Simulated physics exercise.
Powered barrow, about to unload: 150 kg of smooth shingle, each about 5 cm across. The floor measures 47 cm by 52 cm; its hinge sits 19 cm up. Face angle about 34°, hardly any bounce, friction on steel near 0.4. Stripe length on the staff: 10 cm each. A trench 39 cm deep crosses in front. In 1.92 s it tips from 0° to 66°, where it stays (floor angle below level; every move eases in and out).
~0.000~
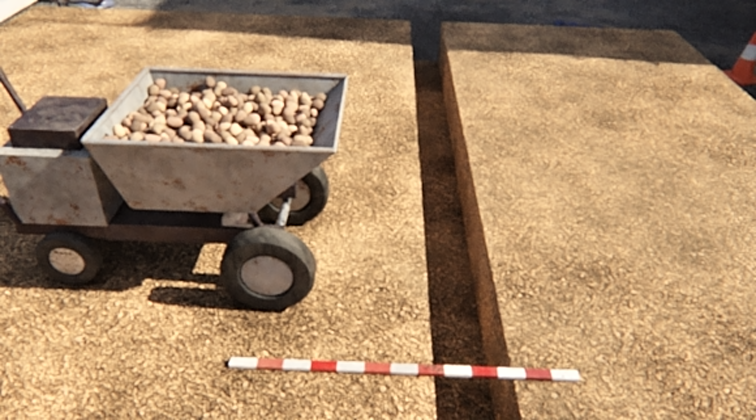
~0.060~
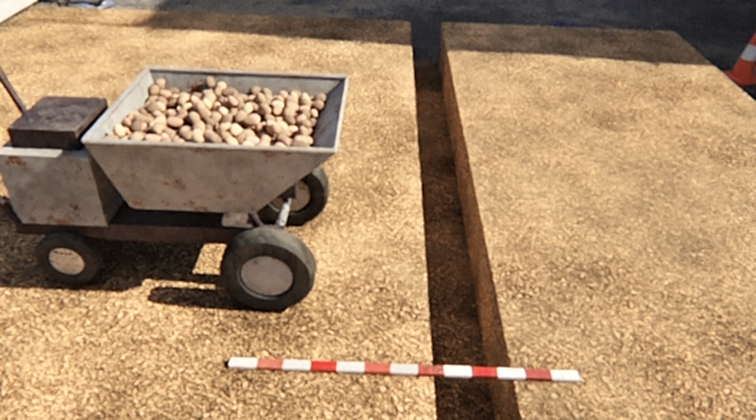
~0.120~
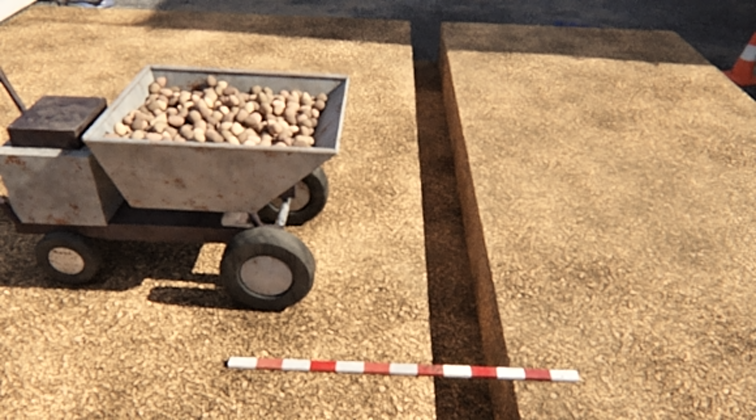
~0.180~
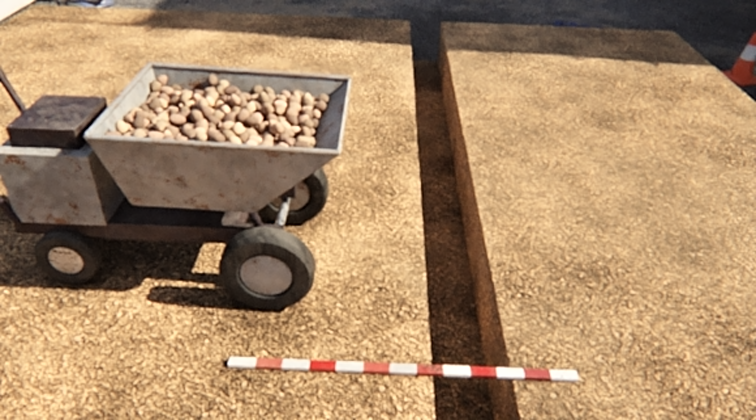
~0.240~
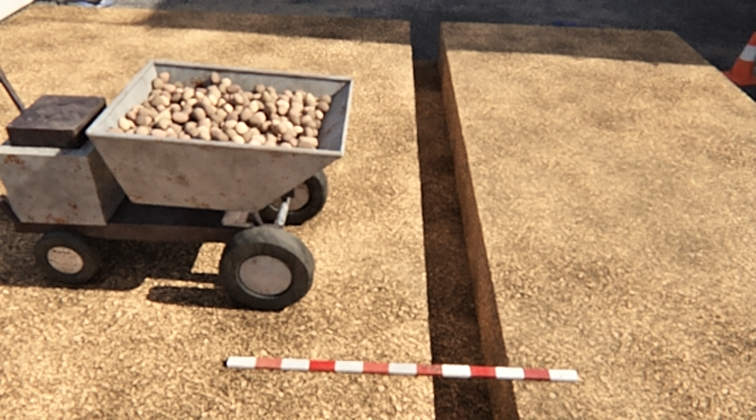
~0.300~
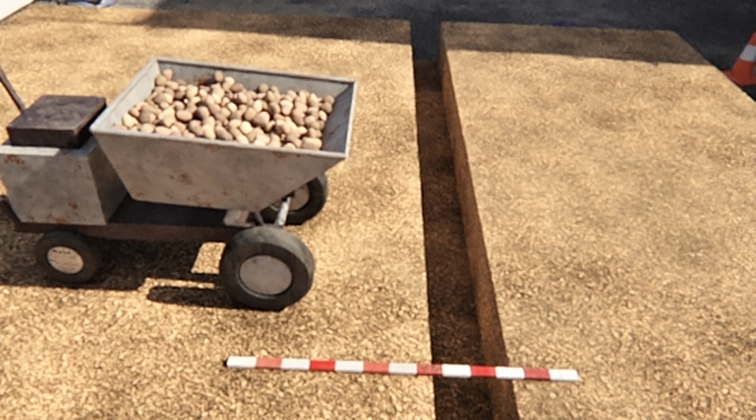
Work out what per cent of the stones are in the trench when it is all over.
It comes to roughly 92 per cent.
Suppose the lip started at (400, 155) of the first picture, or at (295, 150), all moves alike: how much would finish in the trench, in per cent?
35 %, then 90 %.
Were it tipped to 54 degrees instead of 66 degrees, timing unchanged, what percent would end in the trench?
The trench would hold about 85% of it.
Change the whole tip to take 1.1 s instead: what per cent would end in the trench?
My guess is near 85 percent.
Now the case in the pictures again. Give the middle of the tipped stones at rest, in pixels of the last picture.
Somewhere near pixel (456, 311).
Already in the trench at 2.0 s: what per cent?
I'd put it near 60 per cent.
After 1.4 s the floor is at 56°; 98 % in the tray, 2 % in the trench; the foremost stones are at (447, 226).
After 2.0 s the floor is at 66°; 34 % in the tray, 60 % in the trench, 6 % past the trench; the foremost stones are at (556, 248).
After 2.4 s the floor is at 66°; 11 % in the tray, 81 % in the trench, 8 % past the trench; the foremost stones are at (615, 255).
After 4.3 s the floor is at 66°; 0 % in the tray, 92 % in the trench, 8 % past the trench; the foremost stones are at (644, 255).
